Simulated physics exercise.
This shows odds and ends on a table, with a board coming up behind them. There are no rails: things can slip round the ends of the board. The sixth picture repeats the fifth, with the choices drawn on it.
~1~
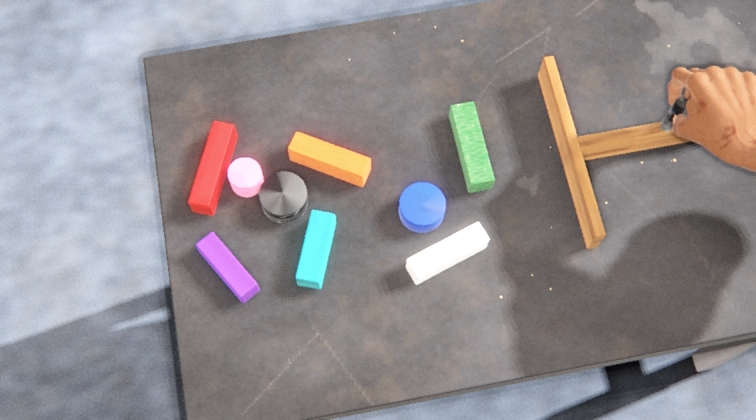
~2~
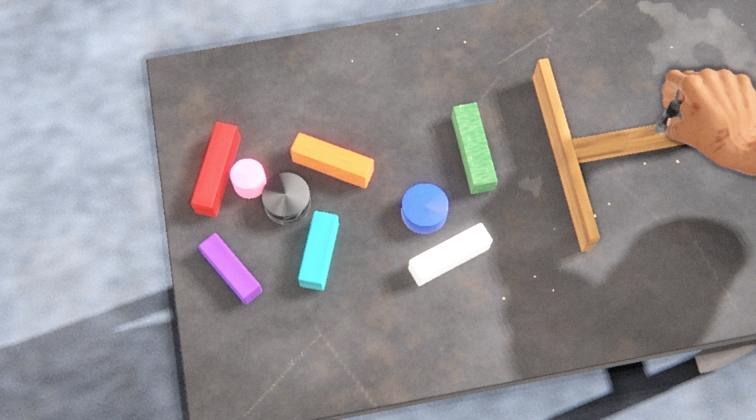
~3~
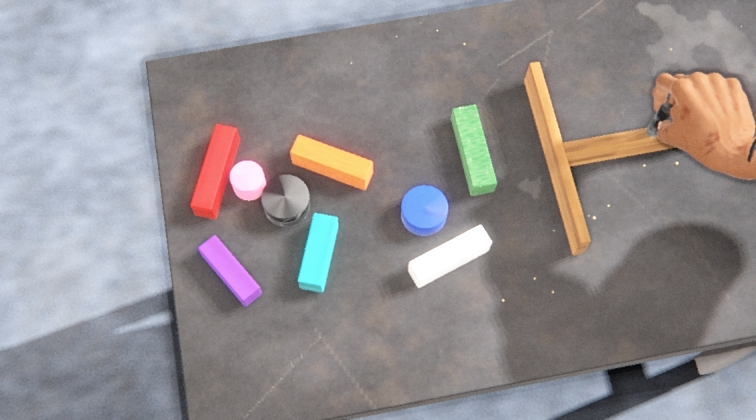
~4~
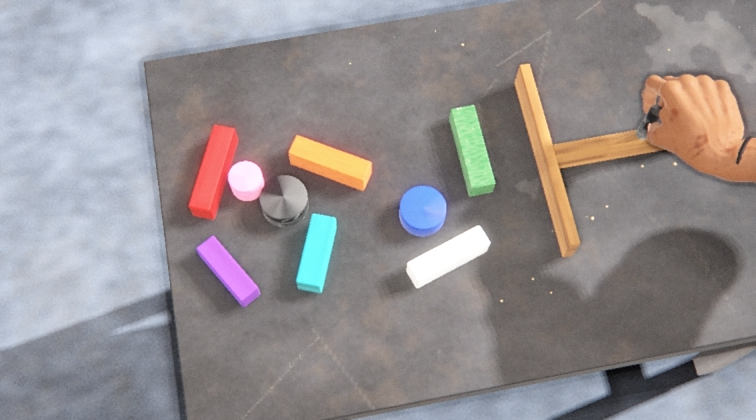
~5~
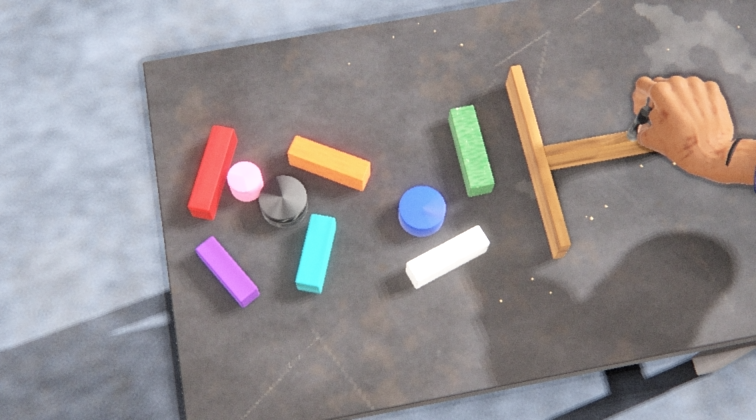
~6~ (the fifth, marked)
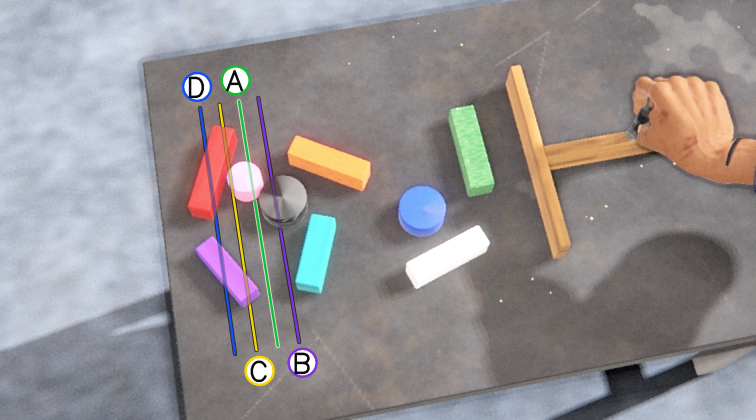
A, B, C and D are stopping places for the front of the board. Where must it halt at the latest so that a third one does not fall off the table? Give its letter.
At C, and not beyond.
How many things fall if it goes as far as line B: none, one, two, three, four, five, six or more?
By then, none.
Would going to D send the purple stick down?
Yes.
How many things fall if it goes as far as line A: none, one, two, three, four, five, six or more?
The count is none.
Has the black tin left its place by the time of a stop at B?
By then, yes.
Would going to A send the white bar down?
No.
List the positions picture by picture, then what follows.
Black tin (284, 198); turquoise stick (316, 250); red stick (214, 168), in the first picture.
Board (568, 145); green bar (474, 148), in the second picture.
Board (560, 149); pink tin (248, 181), in the third picture.
Board (549, 151); blue tin (422, 212), in the fourth picture.
Board (540, 152); black tin (284, 202); turquoise stick (316, 254); red stick (213, 173), in the fifth picture.
On the copy, A at (257, 218); B at (278, 214); C at (237, 221); D at (217, 225).
On C. First, board (433, 171); white bar (402, 269); blue tin (401, 226).
Then, board (323, 191); pink tin (239, 180); black tin (254, 214).
Finally, board (237, 206); red stick over the edge; purple stick over the edge; two fallen.
By contrast, A is within the limit but short; B is within the limit but short; D drops three.
